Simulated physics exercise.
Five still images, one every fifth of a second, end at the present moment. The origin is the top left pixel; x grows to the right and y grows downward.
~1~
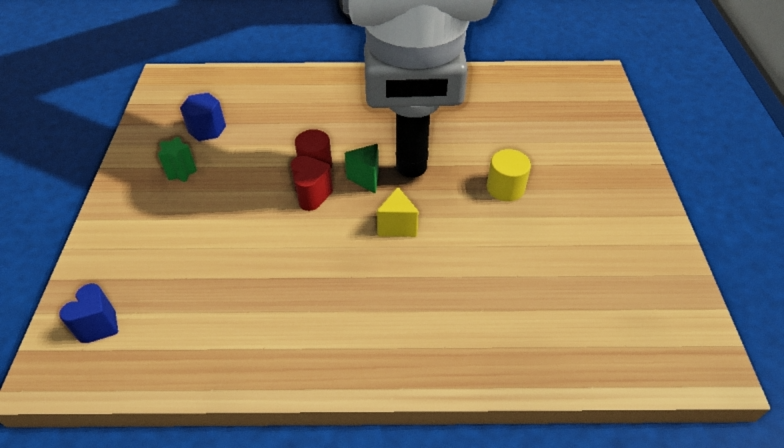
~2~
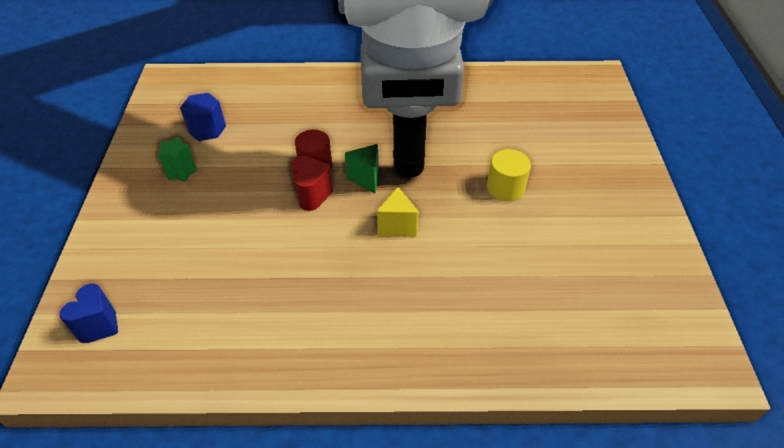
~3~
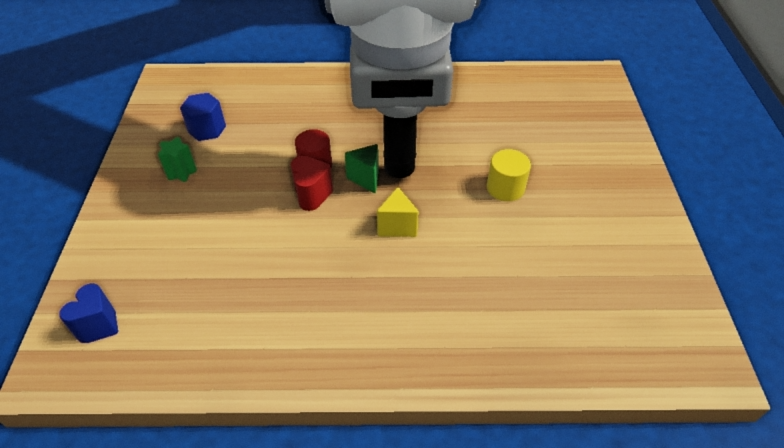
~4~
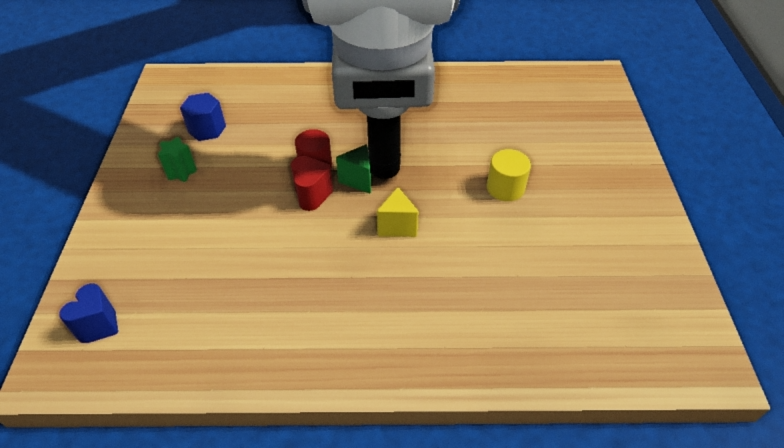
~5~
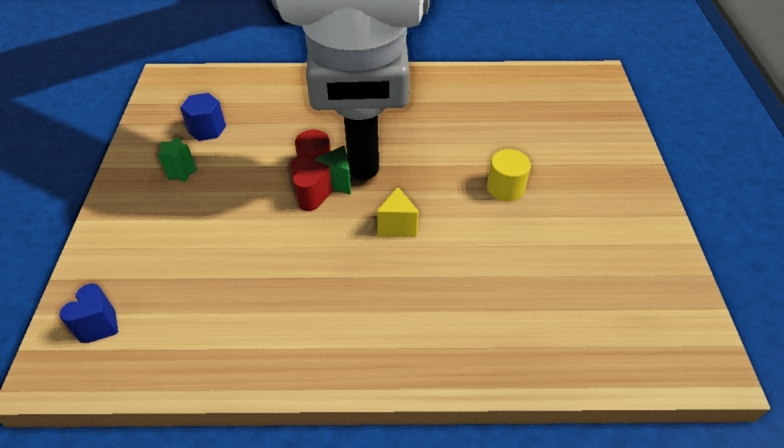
A grey robot arm with a black rod reaches over a pale wooden board on a blue surface, seen from above at an angle. Red, green and yellow blocks sit near the rod, with a blue block and a green one at upper left and a blue heart at lower left. The rod slides left and pushes the green triangle a short way against the red blocks, while the camera stays still.
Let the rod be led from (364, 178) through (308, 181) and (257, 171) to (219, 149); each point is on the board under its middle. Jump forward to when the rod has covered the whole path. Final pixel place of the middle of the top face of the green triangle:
I'd guess (244, 166).
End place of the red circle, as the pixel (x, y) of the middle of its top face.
I'd place it at (290, 131), taking the centre of its top.
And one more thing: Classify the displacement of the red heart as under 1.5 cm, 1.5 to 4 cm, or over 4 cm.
That one ends up 1.5 to 4 cm from where it is now.
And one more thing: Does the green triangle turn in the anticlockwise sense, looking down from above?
Yes - that is the case.
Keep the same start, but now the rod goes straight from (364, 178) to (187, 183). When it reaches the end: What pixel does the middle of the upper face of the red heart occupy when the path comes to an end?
In the picture, it is at (290, 181).
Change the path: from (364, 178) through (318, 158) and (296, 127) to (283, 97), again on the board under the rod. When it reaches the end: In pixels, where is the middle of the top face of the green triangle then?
Its top middle: (301, 151).
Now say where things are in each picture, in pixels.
Tip of the rod (412, 168), middles of tops, blue hexagon (199, 103), red heart (308, 169), red circle (312, 140), green triangle (365, 154), in the first frame.
Rod (409, 168), nothing pushed, in the second frame.
Rod (400, 169), nothing pushed, in the third frame.
Rod (385, 169), green triangle (357, 156), in the fourth frame.
Rod (364, 170), blue hexagon (199, 103), red heart (308, 170), red circle (312, 140), green triangle (336, 157), in the fifth frame.
On the path given first. One third of the way, rod (307, 174); red heart (284, 183), turned 25° anticlockwise; red circle (298, 134); green triangle (277, 164), turned 20° anticlockwise.
Two thirds of the way, rod (254, 163); red heart (284, 183), turned 25° anticlockwise; red circle (290, 131); green triangle (244, 166), turned 55° anticlockwise.
At the end, rod (217, 141); blue hexagon unmoved; red heart (284, 183), turned 25° anticlockwise; red circle (290, 131); green triangle (244, 166), turned 55° anticlockwise.
